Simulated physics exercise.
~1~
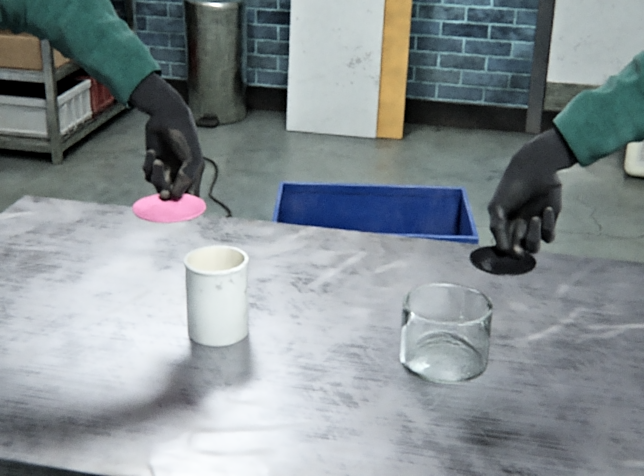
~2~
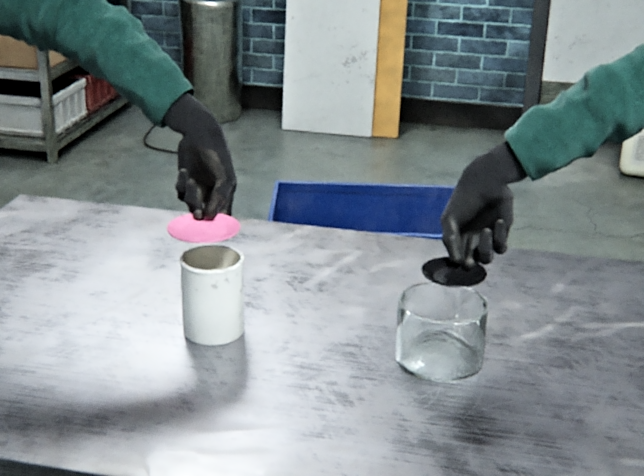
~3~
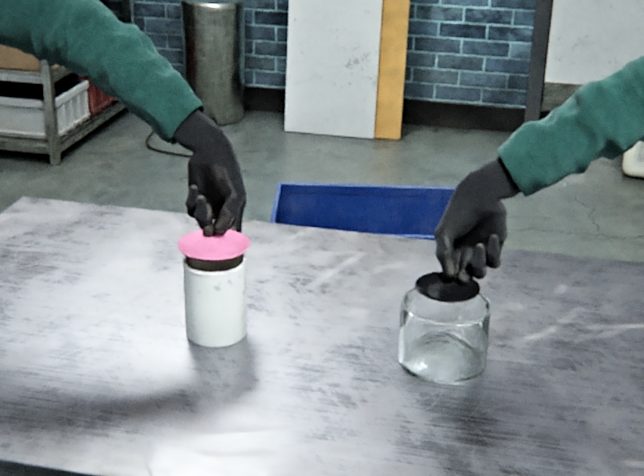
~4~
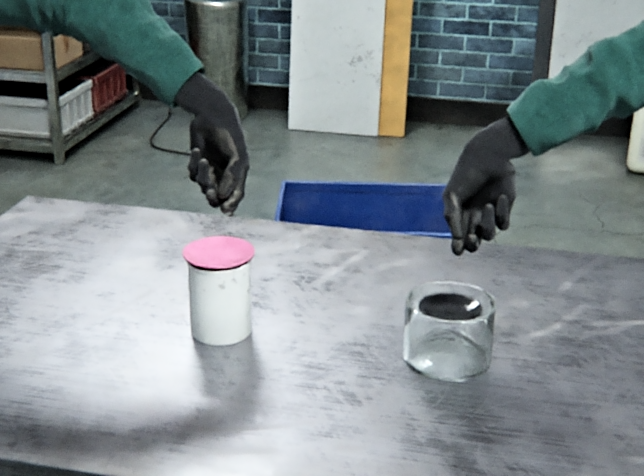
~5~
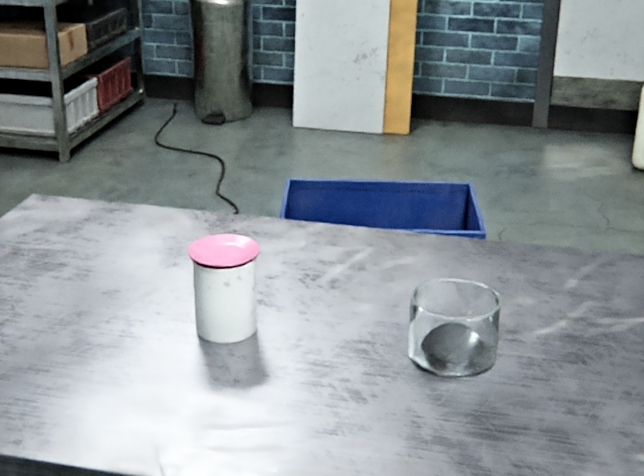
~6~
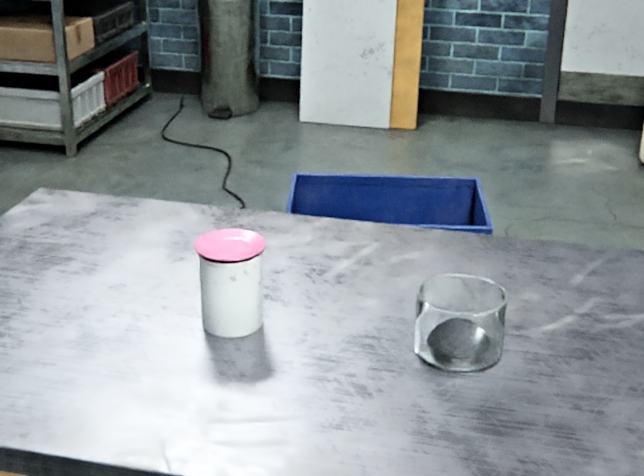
Two gloved hands lower discs; the pink one covers its pot, the black falls inside the glass.
